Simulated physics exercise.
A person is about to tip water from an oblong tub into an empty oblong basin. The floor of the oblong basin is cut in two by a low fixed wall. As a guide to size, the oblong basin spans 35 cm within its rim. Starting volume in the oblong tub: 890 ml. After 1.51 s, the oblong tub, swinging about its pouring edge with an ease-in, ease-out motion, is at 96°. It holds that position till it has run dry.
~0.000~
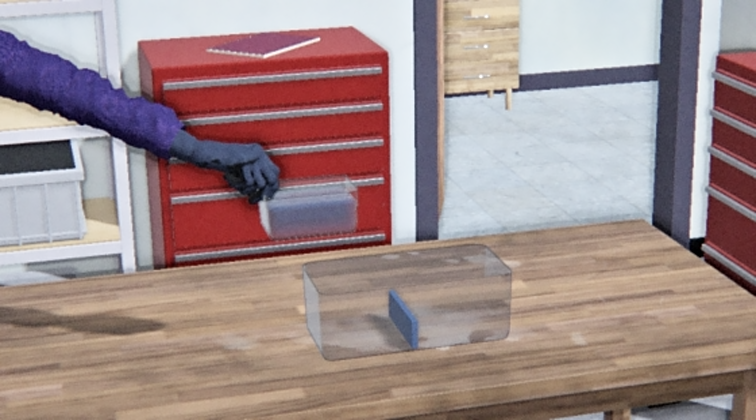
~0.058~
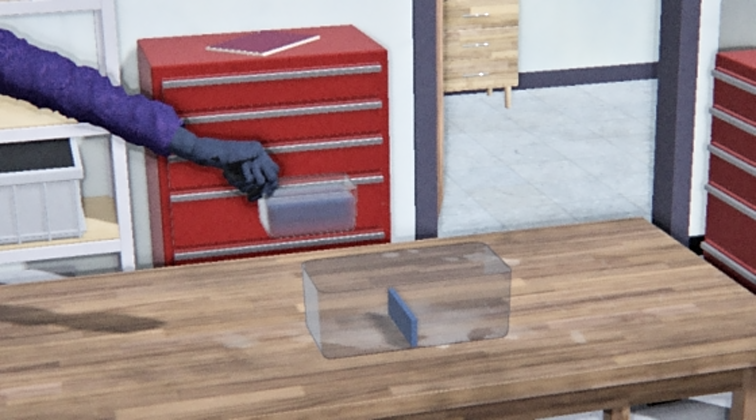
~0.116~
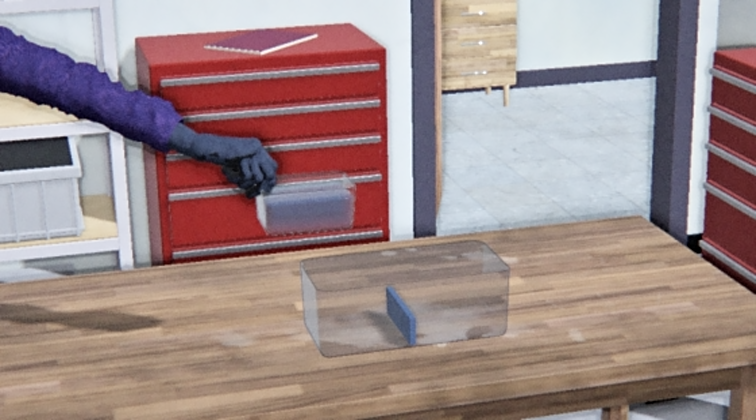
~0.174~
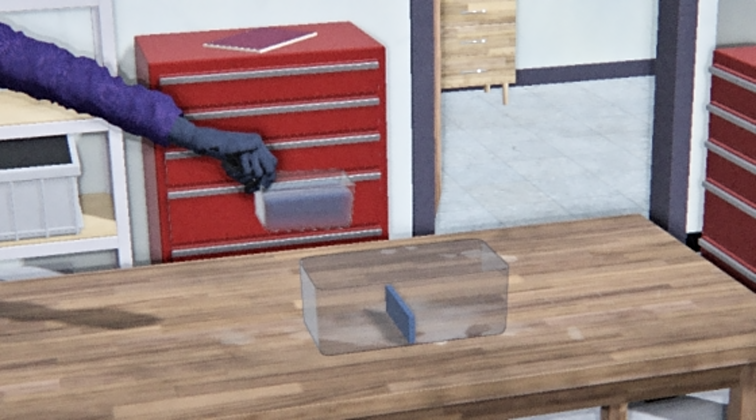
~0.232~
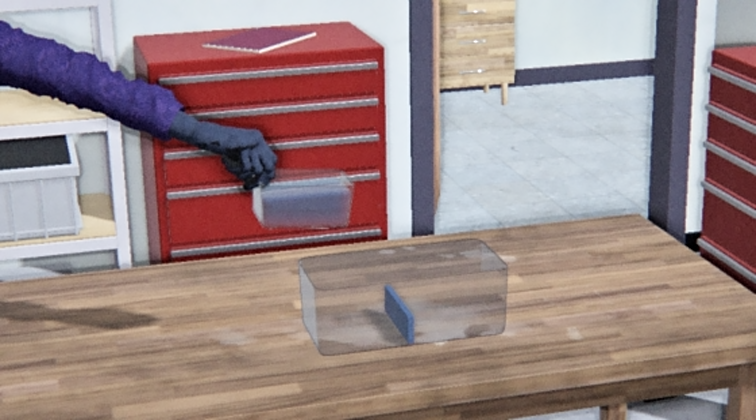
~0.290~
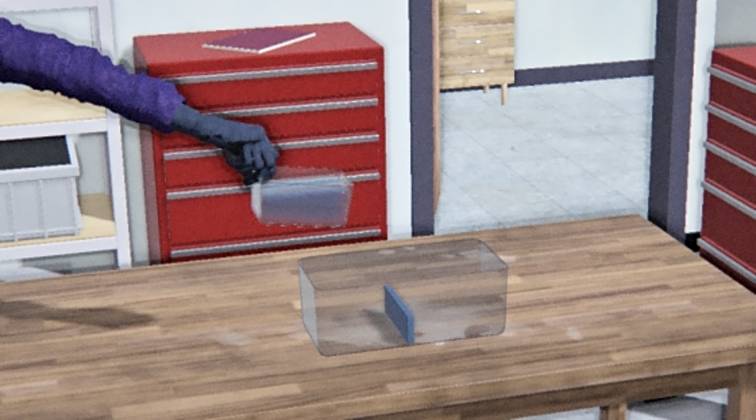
A gloved hand in a purple sleeve slowly tilting a small clear oblong tub above a wooden table holding a larger clear basin.
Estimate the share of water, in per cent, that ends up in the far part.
About 80 per cent.
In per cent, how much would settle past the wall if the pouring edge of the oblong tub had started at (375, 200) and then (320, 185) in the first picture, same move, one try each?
Some 95 and 20 per cent, in that order.
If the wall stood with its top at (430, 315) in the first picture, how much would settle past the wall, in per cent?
Around 35 %, I'd say.
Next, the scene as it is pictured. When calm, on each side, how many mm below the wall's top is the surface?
Left 48 mm, right 28 mm.
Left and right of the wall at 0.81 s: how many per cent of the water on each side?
Near 6 on the left, 0 on the right.
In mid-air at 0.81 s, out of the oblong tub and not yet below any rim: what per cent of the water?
Some 30 per cent, I reckon.
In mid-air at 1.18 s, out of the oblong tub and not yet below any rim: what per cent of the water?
Some 14 % is up in the air.
By 0.81 s the tilt is 53° and 64 per cent is still to pour, 6 is left of the wall and 0 right of it.
By 1.18 s the tilt is 85° and 16 per cent is still to pour, 6 is left of the wall and 63 right of it.
By 1.58 s the tilt is 96° and 2 per cent is still to pour, 14 is left of the wall and 80 right of it.
By 2.01 s the tilt is 96° and 0 per cent is still to pour, 19 is left of the wall and 80 right of it.
At rest 19 per cent lies left of the wall, 80 right of it and 1 outside.
